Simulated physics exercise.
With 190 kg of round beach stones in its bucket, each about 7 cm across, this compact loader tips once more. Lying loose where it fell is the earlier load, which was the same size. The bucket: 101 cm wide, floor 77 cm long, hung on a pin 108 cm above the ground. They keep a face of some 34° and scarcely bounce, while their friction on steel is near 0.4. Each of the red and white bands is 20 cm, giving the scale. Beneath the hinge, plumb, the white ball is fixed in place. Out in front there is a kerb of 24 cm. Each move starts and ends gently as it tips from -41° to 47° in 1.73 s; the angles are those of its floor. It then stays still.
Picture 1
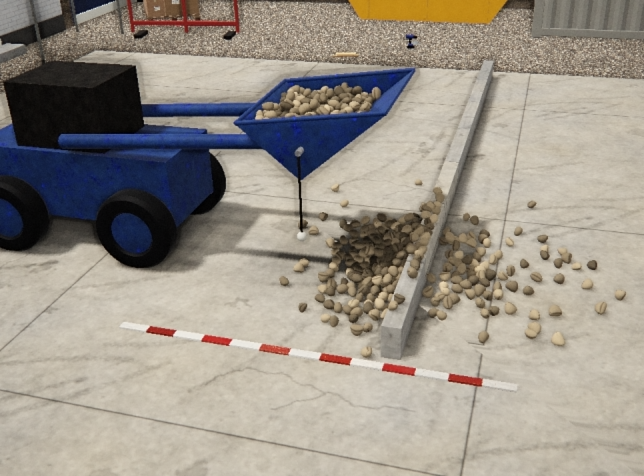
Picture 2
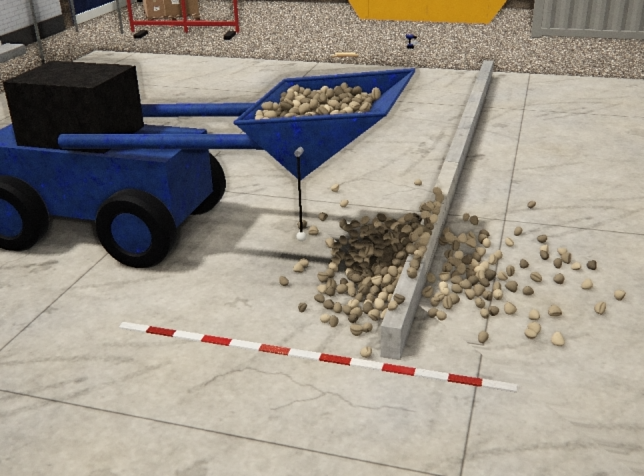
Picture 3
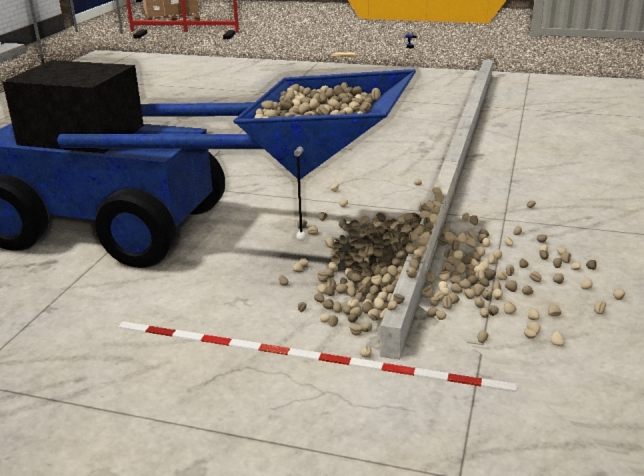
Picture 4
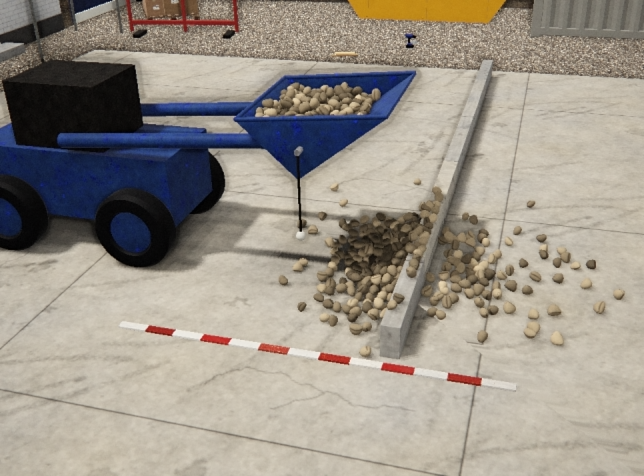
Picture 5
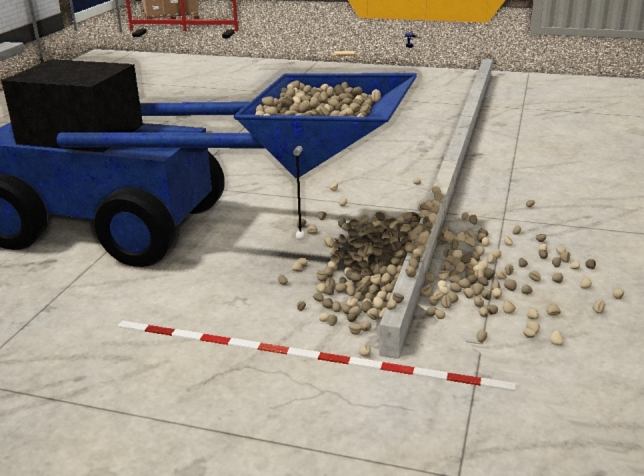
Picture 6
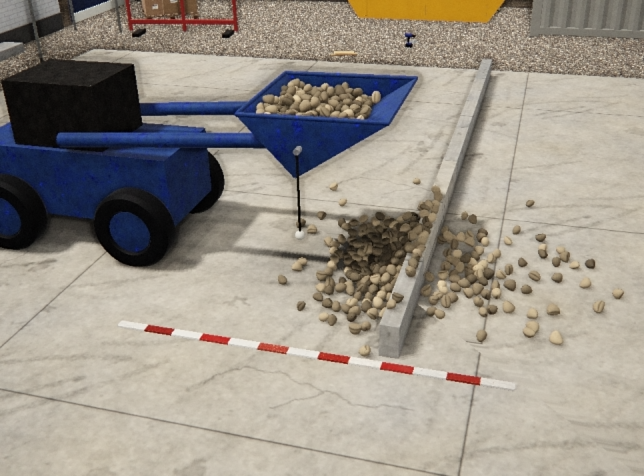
A blue loader slightly tilts its raised bucket of round stones above a scattered pile.
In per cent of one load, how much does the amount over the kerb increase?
About 15 per cent.
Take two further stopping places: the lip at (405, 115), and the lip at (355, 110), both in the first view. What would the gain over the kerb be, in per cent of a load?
I'd expect near 50 per cent first and near 0 per cent next.
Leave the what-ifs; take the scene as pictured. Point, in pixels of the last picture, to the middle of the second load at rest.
The middle ends up near (387, 249).
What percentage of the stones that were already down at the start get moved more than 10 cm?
15 per cent.
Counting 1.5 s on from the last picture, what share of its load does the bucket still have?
That works out to about 5 %.
Then, 1.0 s after the last picture the floor is at 33°; in per cent of one load, 96 in the bucket, 78 on this side of the kerb, 25 over the kerb; the foremost stones are at (581, 274).
Then, 1.5 s after the last picture the floor is at 47°; in per cent of one load, 6 in the bucket, 159 on this side of the kerb, 35 over the kerb; the foremost stones are at (581, 274).
Then, 1.9 s after the last picture the floor is at 47°; in per cent of one load, 0 in the bucket, 160 on this side of the kerb, 40 over the kerb; the foremost stones are at (581, 274).
Then, 4.4 s after the last picture the floor is at 47°; in per cent of one load, 0 in the bucket, 160 on this side of the kerb, 40 over the kerb; the foremost stones are at (585, 277). Net gain over the kerb, 15.
